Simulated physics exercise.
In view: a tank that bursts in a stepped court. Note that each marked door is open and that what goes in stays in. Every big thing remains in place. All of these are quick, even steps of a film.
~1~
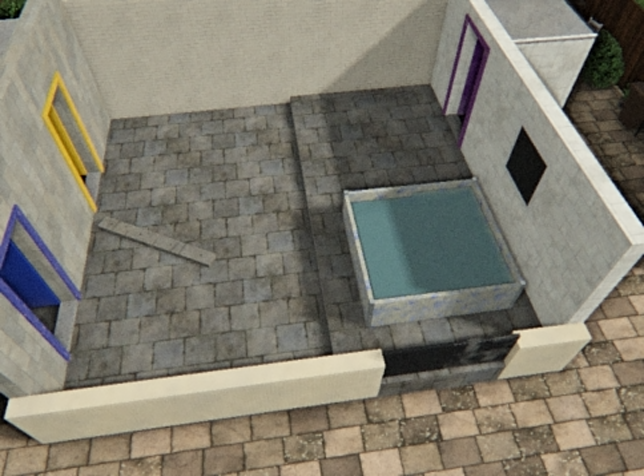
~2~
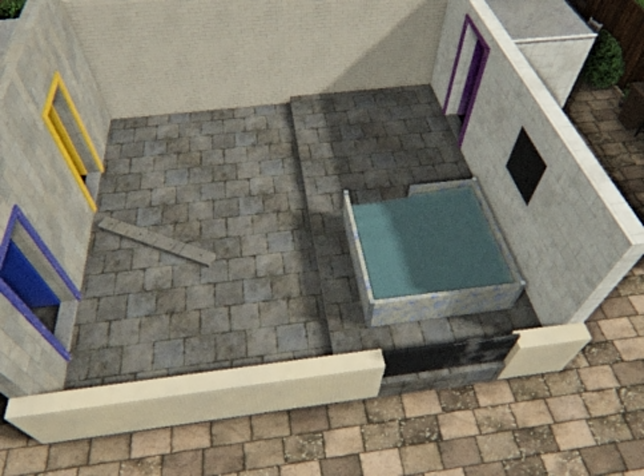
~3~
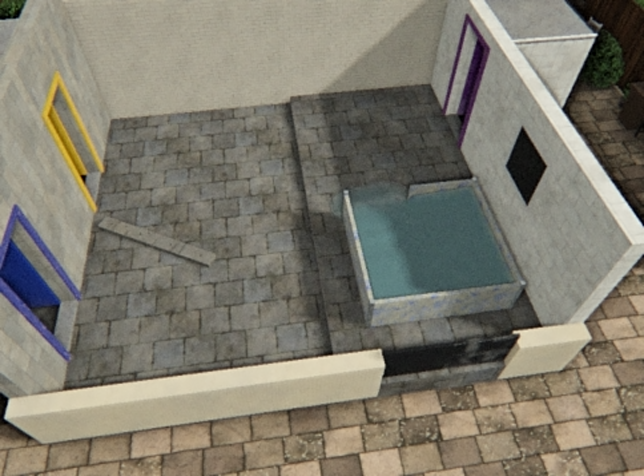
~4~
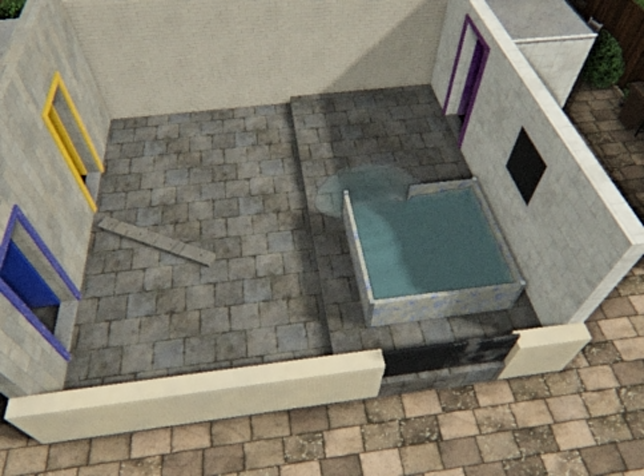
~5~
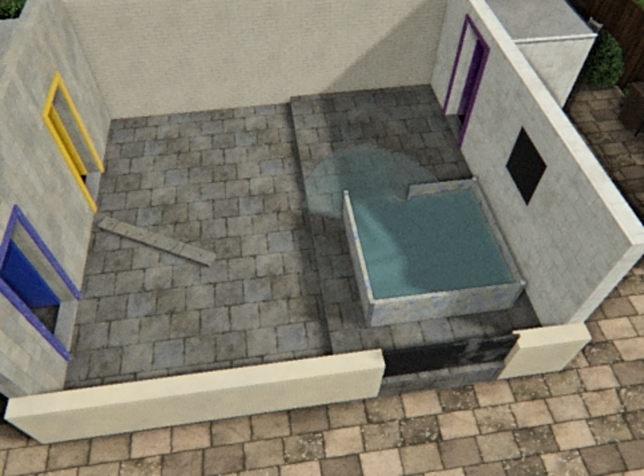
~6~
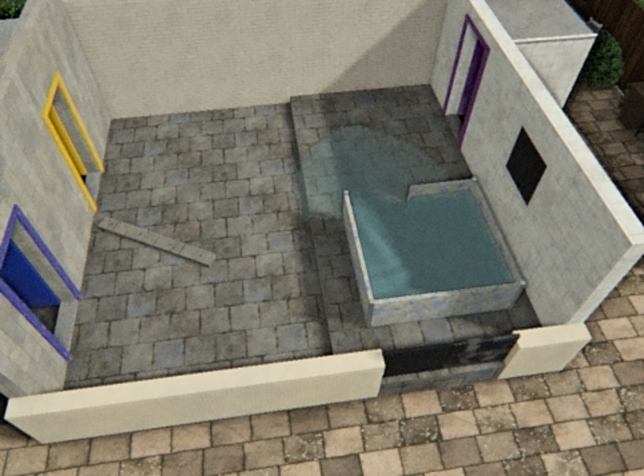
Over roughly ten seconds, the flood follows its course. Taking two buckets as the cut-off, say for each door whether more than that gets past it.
My prediction: The yellow door breaks the limit; the blue door respects the limit; the purple door breaks the limit.
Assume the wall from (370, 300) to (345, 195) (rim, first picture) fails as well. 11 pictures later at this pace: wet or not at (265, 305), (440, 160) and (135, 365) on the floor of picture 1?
In the order given: Swamped, untouched and swamped.
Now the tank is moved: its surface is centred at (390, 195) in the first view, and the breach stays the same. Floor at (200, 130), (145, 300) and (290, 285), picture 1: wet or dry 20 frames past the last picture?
Taking them in the order asked: Inundated, then spared, then spared.
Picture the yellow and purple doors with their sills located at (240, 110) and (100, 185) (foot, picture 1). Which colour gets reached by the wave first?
I'd name the yellow-painted one.
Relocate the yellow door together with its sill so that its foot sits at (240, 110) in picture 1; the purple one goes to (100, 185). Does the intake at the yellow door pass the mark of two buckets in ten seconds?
From what I can tell, the yellow door tops the mark.
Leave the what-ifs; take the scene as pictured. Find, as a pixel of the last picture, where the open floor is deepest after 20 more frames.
Somewhere around (108, 140).
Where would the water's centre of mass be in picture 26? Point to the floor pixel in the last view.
My guess is about (354, 185).
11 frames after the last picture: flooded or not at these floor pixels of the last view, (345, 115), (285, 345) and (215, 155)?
Point 1: Drenched; point 2: Not wet; point 3: Drenched.
A moment on, water covers 25 % of the floor; the yellow door not reached, the blue door not reached, the purple door not reached.
Next, water covers 40 % of the floor; the yellow door not reached, the blue door not reached, the purple door wet at the sill, nothing in.
Then, water covers 45 % of the floor; the yellow door not reached, the blue door not reached, the purple door under two buckets in.
Later, water covers 65 % of the floor; the yellow door under two buckets in, the blue door wet at the sill, nothing in, the purple door over two buckets in.
In the end, water covers 90 % of the floor; the yellow door far over two buckets in, the blue door wet at the sill, nothing in, the purple door over two buckets in.
